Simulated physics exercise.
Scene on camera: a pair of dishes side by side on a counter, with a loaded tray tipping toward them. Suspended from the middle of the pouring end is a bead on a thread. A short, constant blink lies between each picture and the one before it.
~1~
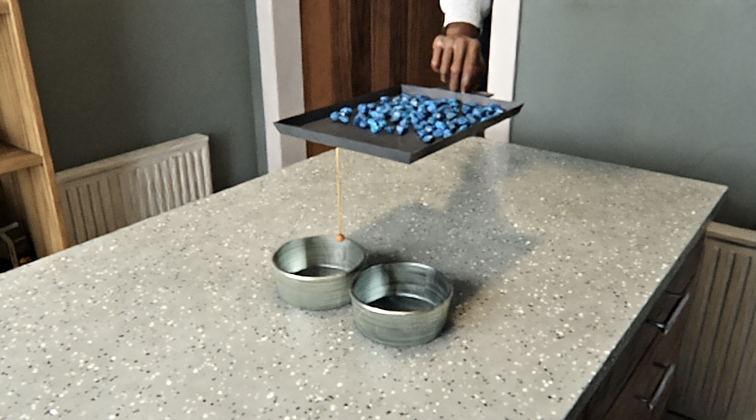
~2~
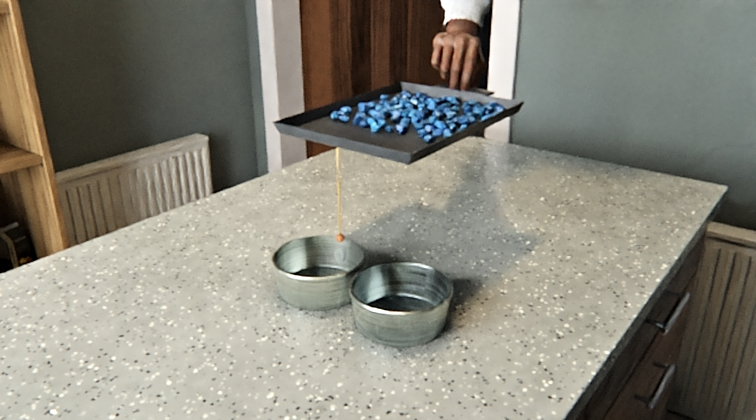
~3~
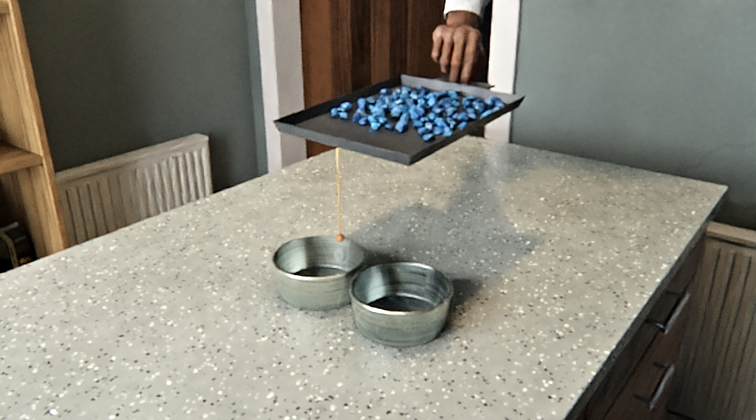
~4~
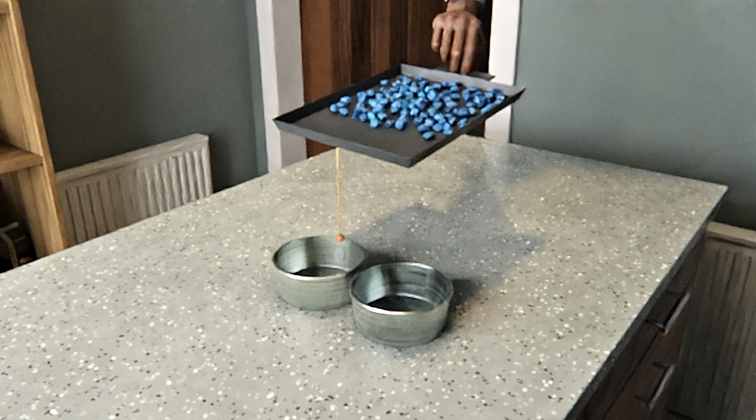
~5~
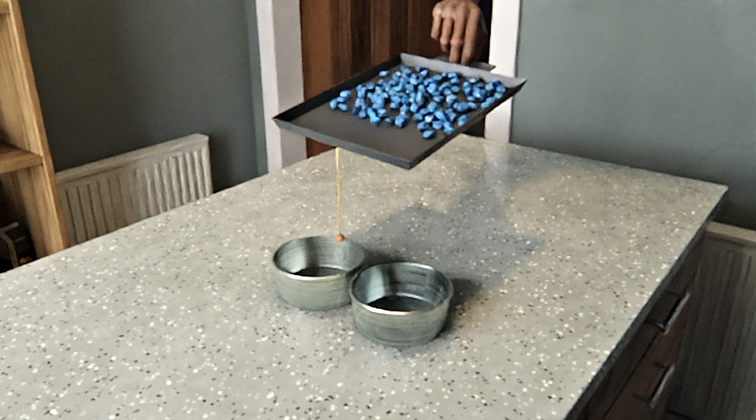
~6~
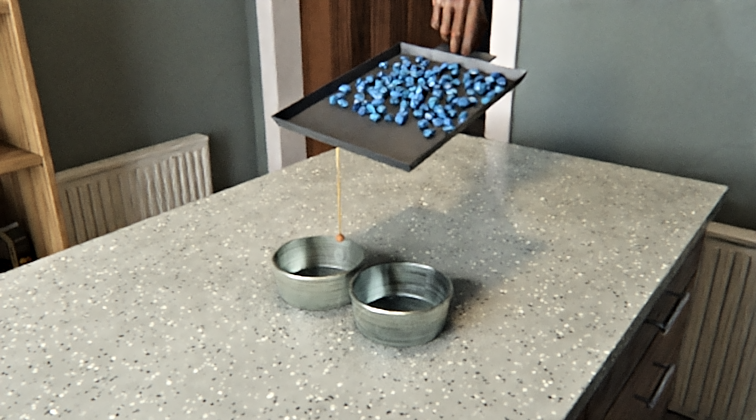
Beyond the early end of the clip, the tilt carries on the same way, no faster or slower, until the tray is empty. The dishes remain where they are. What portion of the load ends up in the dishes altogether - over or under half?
I expect the catch to be a majority.
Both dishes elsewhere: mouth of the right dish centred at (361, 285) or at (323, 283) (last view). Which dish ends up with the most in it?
In the first try it's the one on the right, and in the second it's the one on the right.
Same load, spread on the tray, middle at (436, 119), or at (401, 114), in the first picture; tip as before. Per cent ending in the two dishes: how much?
Close to 90 %, followed by close to 90 %.
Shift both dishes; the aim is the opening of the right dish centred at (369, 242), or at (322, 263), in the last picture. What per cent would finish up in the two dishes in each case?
You'd get 0 in a hundred first and 20 in a hundred after that.
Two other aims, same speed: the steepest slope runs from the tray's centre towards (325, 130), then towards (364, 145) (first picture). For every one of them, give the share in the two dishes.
Close to 20 percent first and close to 70 percent second.
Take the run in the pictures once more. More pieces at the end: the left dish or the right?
It's the one placed right that wins here.
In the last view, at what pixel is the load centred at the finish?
Roughly at pixel (398, 312).
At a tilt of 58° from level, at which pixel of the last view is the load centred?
I'd put the middle of the pieces at roughly (393, 155).
Soon after the last picture, tray tipped steeply; most on the tray; a stray few in the right dish; a stray few in the left dish; about a quarter in the air.
A little later, tray tipped right over; a stray few on the tray; most in the right dish; a small part in the left dish; a small part outside both; a small part in the air.
Later still, tray tipped past a quarter turn; most in the right dish; a small part in the left dish; a small part outside both.
At rest, tray tipped past a quarter turn; most in the right dish; a small part in the left dish; a small part outside both.
